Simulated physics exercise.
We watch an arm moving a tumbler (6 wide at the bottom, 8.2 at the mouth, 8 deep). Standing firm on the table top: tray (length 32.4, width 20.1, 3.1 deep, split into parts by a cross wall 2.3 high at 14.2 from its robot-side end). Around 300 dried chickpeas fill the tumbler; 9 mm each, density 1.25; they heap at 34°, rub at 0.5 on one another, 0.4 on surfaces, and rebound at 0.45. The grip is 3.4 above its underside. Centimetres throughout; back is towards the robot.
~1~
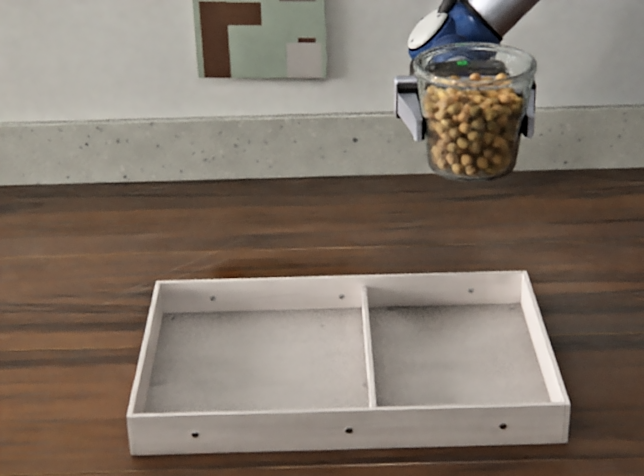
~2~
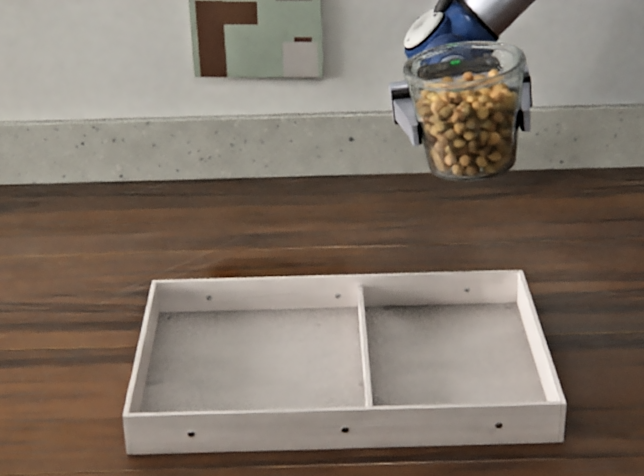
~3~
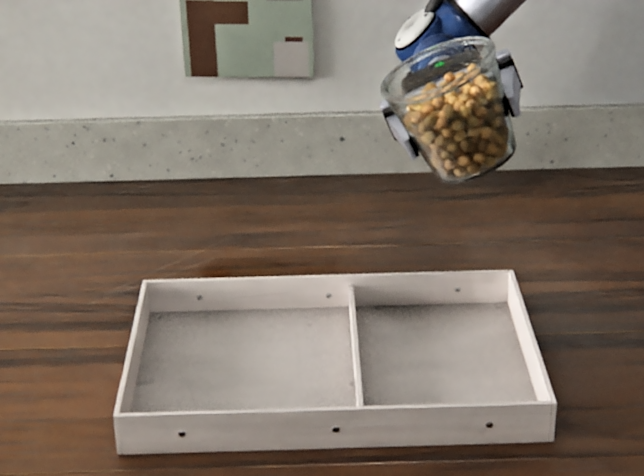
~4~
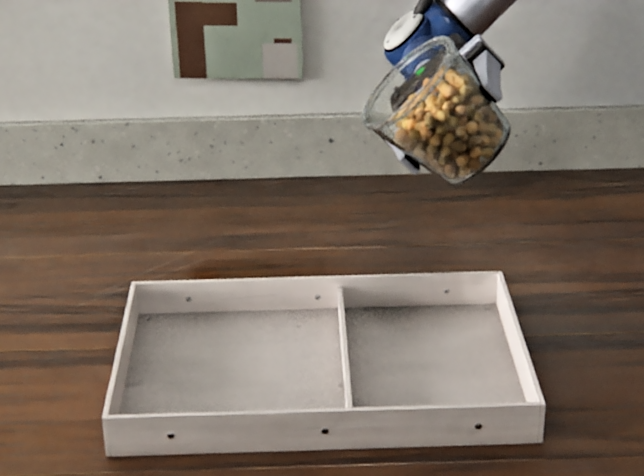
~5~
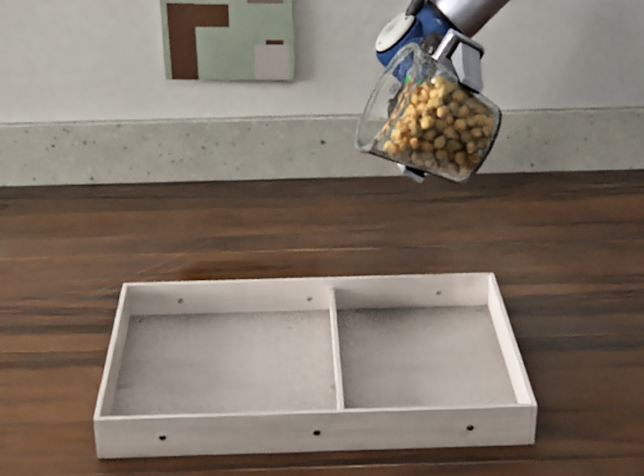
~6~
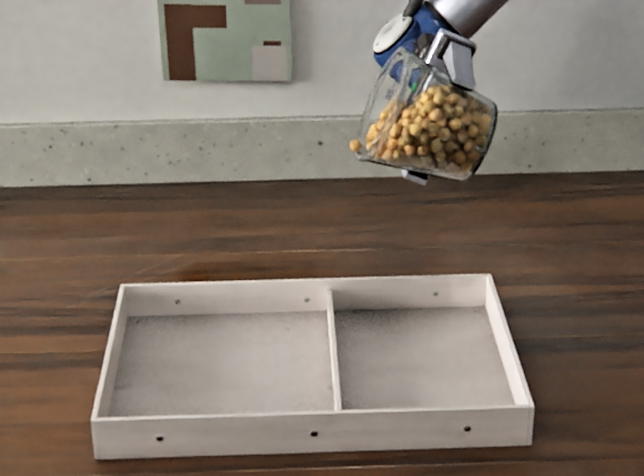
Above an empty, divided white tray on a dark wooden table, a robot arm held a clear tumbler of chickpeas upright, then tilted it steadily leftward until the chickpeas slid up to its rim.
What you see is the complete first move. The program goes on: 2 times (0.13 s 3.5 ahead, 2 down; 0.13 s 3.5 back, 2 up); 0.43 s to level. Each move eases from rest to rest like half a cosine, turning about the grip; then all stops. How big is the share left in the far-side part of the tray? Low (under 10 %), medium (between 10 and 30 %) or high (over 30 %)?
Share in the far-side part of the tray: Medium (between 10 and 30 %).
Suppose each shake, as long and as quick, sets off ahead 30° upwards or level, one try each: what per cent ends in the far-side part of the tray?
About 50 and 40 per cent.
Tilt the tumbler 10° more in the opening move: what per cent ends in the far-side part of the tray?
About 45 per cent.
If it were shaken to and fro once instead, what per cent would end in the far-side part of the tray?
Then about 10 per cent.
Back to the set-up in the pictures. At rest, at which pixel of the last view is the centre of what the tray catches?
At about (254, 365).
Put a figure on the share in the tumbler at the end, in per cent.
Some 80 per cent.
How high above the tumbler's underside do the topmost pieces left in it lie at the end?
Roughly 7.5 cm.
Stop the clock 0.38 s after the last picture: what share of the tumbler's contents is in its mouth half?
About 45 per cent.
Then, 0.38 s later, tilted 66° forward, highest piece 22 above the table; 264 in the tumbler, 17 in the far-side part, 7 in the robot-side part, 9 in flight or on a rim.
Then, 0.76 s later, tilted 27° forward, highest piece 25 above the table; 231 in the tumbler, 49 in the far-side part, 17 in the robot-side part.
Then, 1.15 s later, level, highest piece 26 above the table; 231 in the tumbler, 49 in the far-side part, 17 in the robot-side part.
Then, 2.20 s later, level, highest piece 26 above the table; 231 in the tumbler, 49 in the far-side part, 17 in the robot-side part.
At rest, 231 in the tumbler, 49 in the far-side part, 17 in the robot-side part. That is 16 % in the far-side part of the tray.
